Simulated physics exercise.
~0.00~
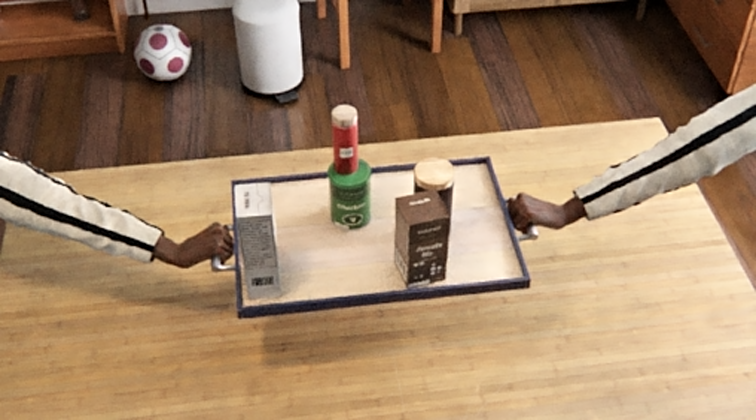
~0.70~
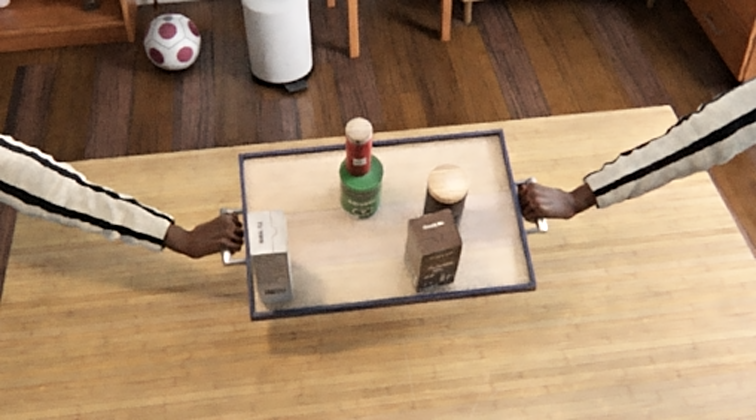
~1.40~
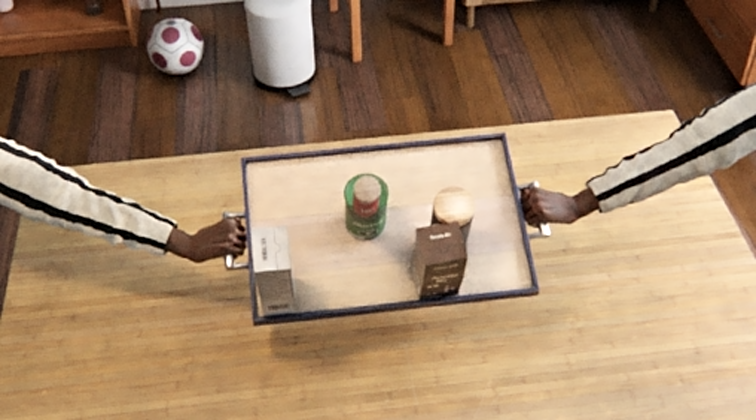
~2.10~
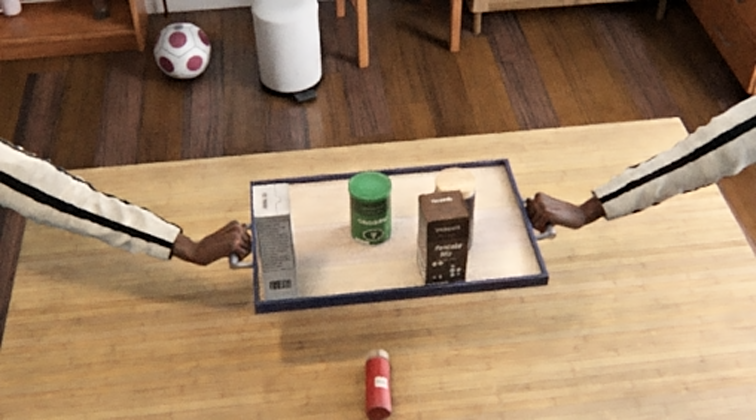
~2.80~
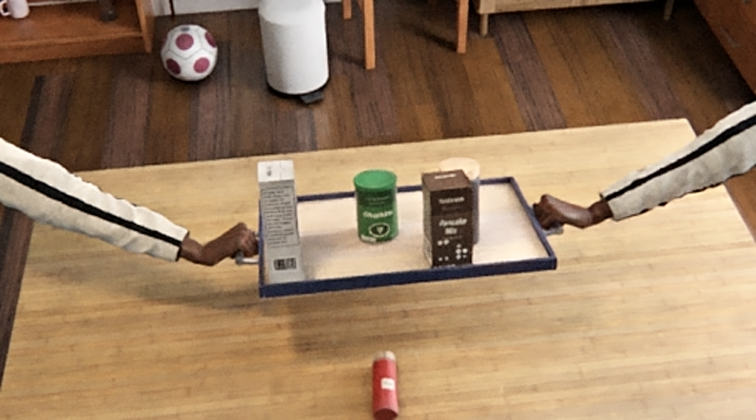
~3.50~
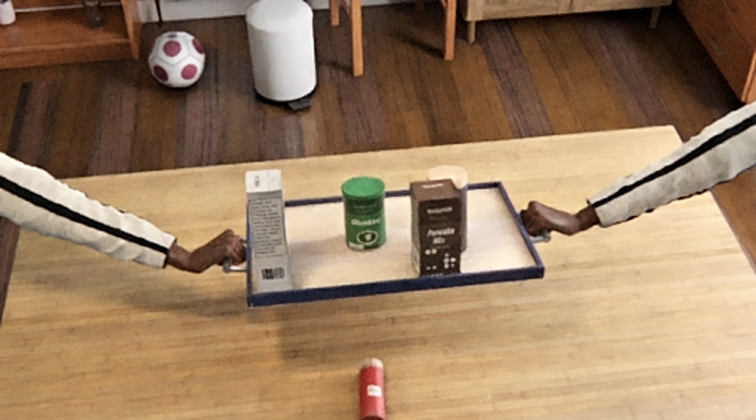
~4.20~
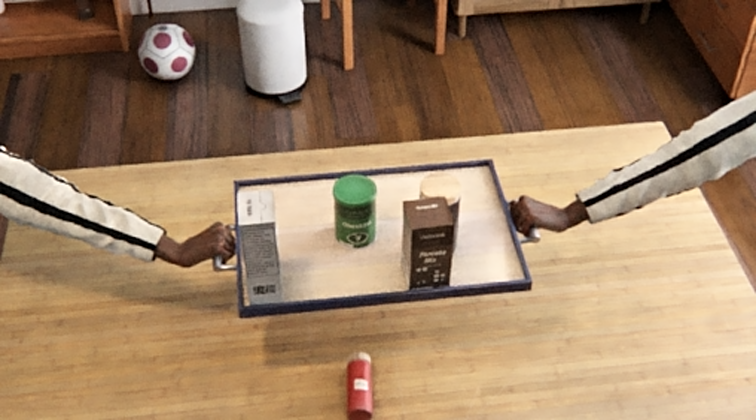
Two hands tilt a tray back and forth, and a red shaker drops off while four items stay.
